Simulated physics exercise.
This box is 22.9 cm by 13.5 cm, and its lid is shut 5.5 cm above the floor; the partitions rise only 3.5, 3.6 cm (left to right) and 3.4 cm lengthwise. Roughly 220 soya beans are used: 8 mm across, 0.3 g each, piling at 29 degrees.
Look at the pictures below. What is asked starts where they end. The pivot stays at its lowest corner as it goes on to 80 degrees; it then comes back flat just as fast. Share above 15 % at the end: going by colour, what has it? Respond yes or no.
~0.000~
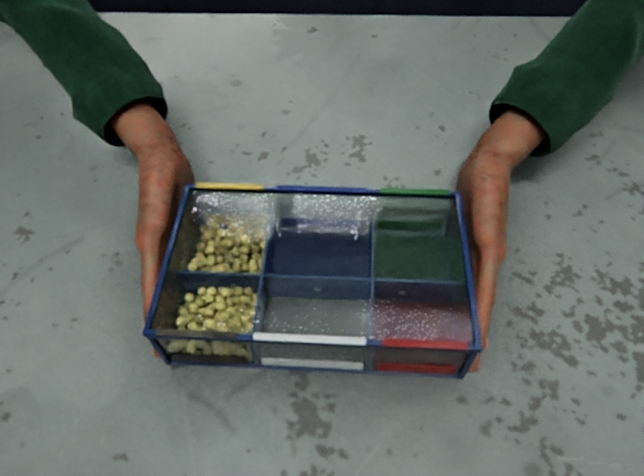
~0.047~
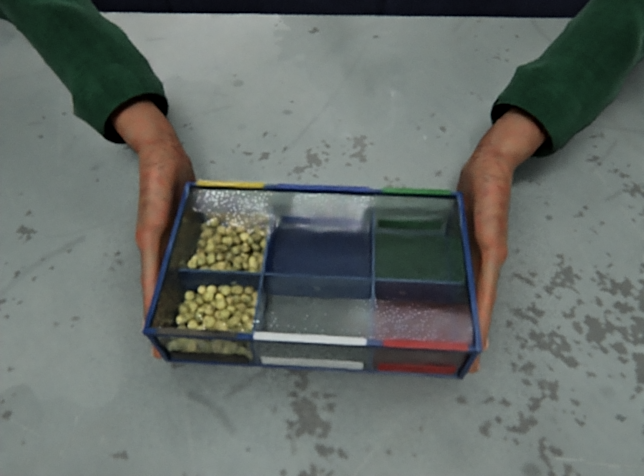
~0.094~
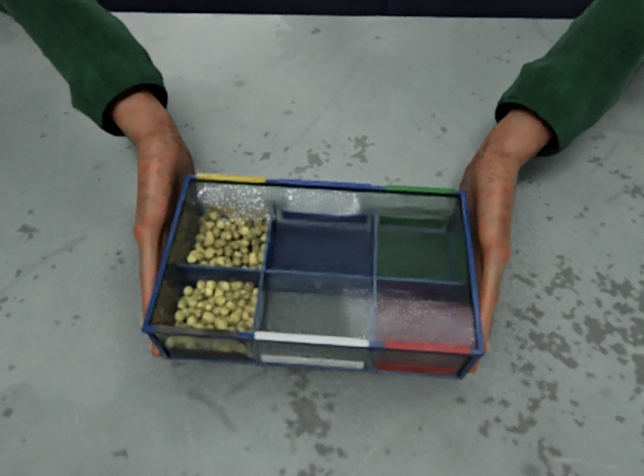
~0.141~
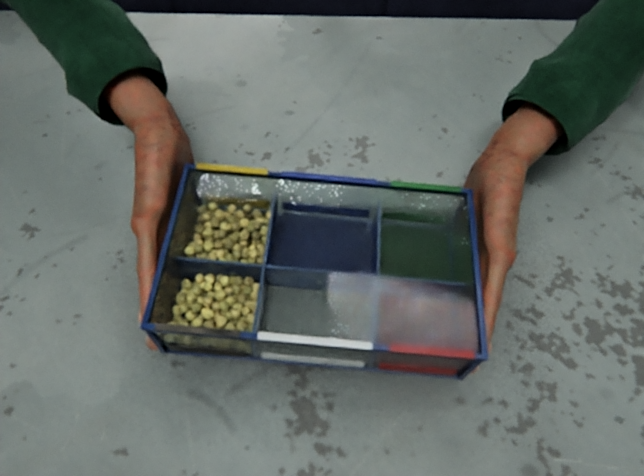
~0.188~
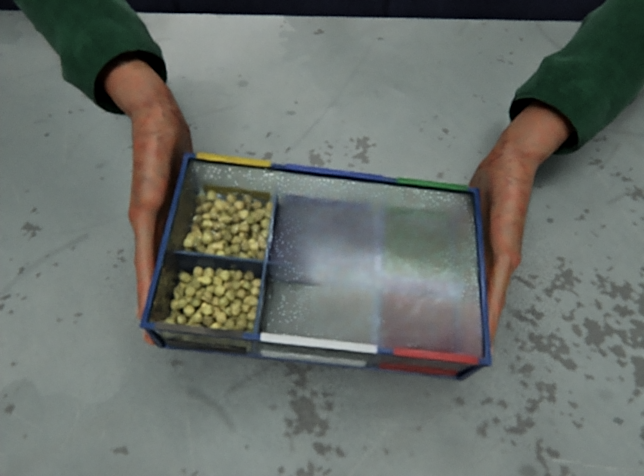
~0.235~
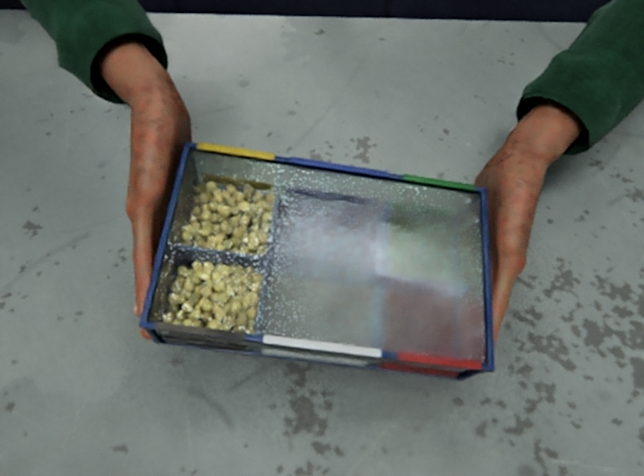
Red compartment: No; blue compartment: No; green compartment: No; yellow compartment: Yes; white compartment: Yes; black compartment: Yes.
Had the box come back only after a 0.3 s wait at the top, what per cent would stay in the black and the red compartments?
Black 45; red 10.
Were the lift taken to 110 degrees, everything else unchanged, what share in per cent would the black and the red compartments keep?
Result - black 30 percent, red 35 percent.
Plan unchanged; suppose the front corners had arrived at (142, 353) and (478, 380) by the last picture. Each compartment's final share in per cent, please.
Result - red: 0 %; blue: 0 %; green: 0 %; yellow: 35 %; white: 5 %; black: 60 %.
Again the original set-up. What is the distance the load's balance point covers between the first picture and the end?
About 5.0 cm.
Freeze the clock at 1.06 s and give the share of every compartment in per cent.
Red 0 %, blue 0 %, green 0 %, yellow 45 %, white 0 %, black 50 %.
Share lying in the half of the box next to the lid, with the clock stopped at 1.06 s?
Roughly 20 percent of the pieces.
After 1.06 s, tilt 80 degrees; yellow 45 %, black 50 %.
After 1.61 s, tilt 35 degrees; red 5 %, yellow 30 %, white 25 %, black 40 %.
After 2.22 s, tilt 0 degrees; red 5 %, yellow 30 %, white 25 %, black 40 %.
By 2.9 s all is still; red 5 %, blue 0 %, green 0 %, yellow 30 %, white 25 %, black 40 %.
